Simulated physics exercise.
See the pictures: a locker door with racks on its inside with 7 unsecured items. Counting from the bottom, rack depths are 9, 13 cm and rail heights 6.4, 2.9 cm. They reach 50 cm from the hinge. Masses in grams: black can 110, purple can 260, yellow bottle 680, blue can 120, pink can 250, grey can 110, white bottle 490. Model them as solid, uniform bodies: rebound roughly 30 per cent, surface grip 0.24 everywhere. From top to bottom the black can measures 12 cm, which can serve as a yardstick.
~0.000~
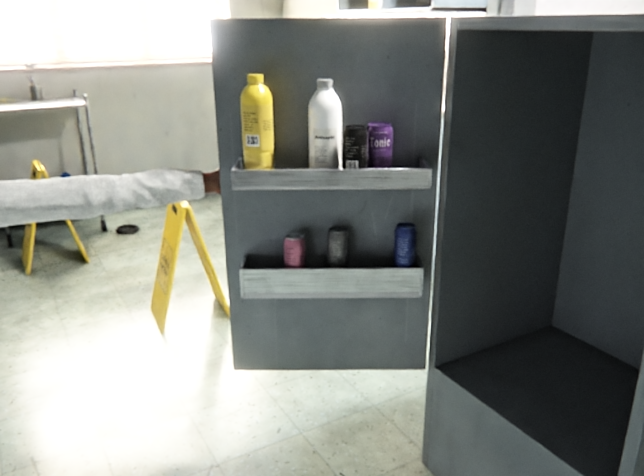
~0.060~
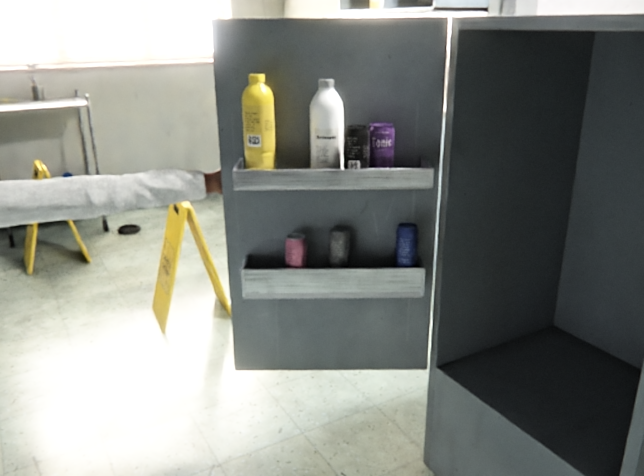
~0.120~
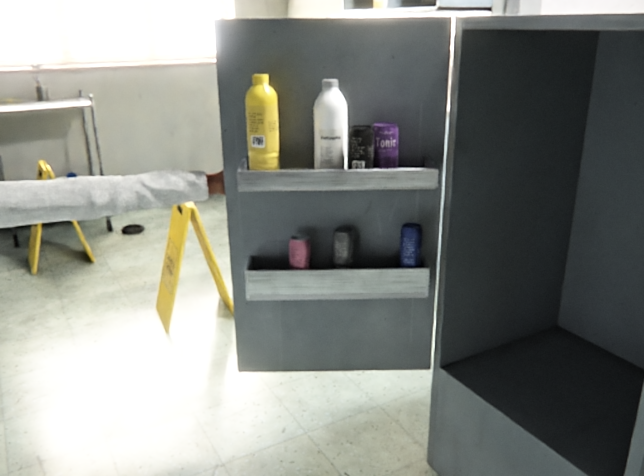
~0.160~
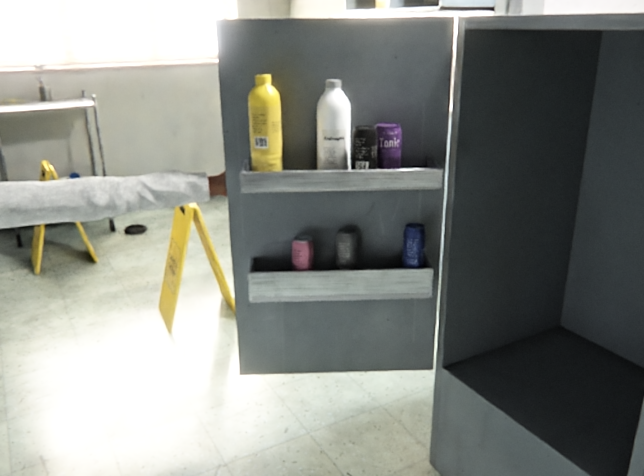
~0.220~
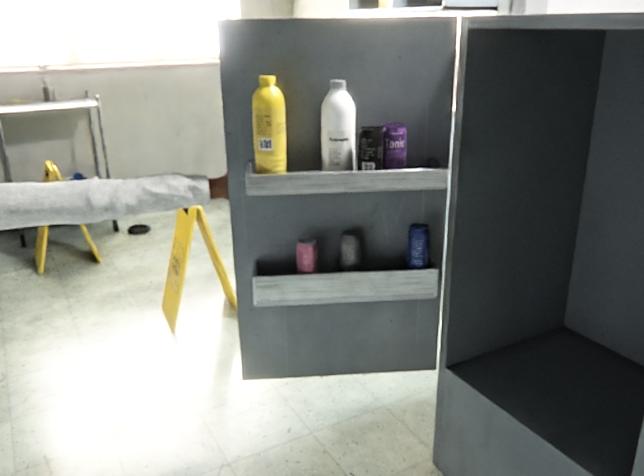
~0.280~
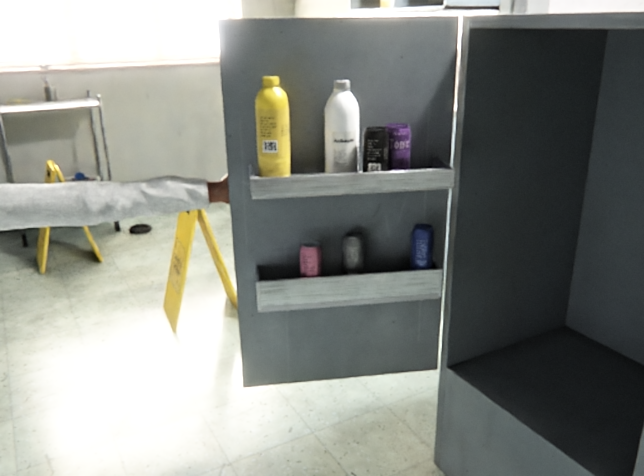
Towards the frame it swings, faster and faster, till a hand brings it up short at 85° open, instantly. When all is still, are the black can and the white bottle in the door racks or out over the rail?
The black can stays put; the white bottle stays put.
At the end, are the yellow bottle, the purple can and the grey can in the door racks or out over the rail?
The yellow bottle ends out over the rail; the purple can ends in the door racks; the grey can ends in the door racks.
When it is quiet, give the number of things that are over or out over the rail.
It adds up to 1.
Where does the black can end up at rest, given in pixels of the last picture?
At about (416, 161).
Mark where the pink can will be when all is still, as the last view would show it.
Roughly pixel (346, 294).
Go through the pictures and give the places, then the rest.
Door 120° open; black can (355, 152); white bottle (325, 128), in the first picture.
Door 120° open; blue can (406, 256); pink can (296, 261), in the second picture.
Door 119° open; grey can (343, 257); purple can (385, 149), in the third picture.
Door 117° open; yellow bottle (265, 128); blue can (414, 256), in the fourth picture.
Door 114° open; pink can (308, 266); grey can (350, 259), in the fifth picture.
Door 111° open; black can (375, 155); white bottle (342, 130), in the sixth picture.
Around 0.58 s, door 85° open; black can at 6° to upright near (417, 161); white bottle shifted 3 cm near (385, 141); yellow bottle at 7° to upright.
Around 0.88 s, door 85° open; yellow bottle now out over the rail; white bottle at 3° to upright near (384, 140); purple can shifted 3 cm.
Around 1.18 s, door 85° open; white bottle shifted 3 cm near (384, 141); purple can shifted 3 cm; grey can shifted 3 cm.
Finally (1.4 s), out over the rail, yellow bottle; the other 6 still in place (within 5 cm). In the last view, black can near (416, 161), white bottle near (384, 141).
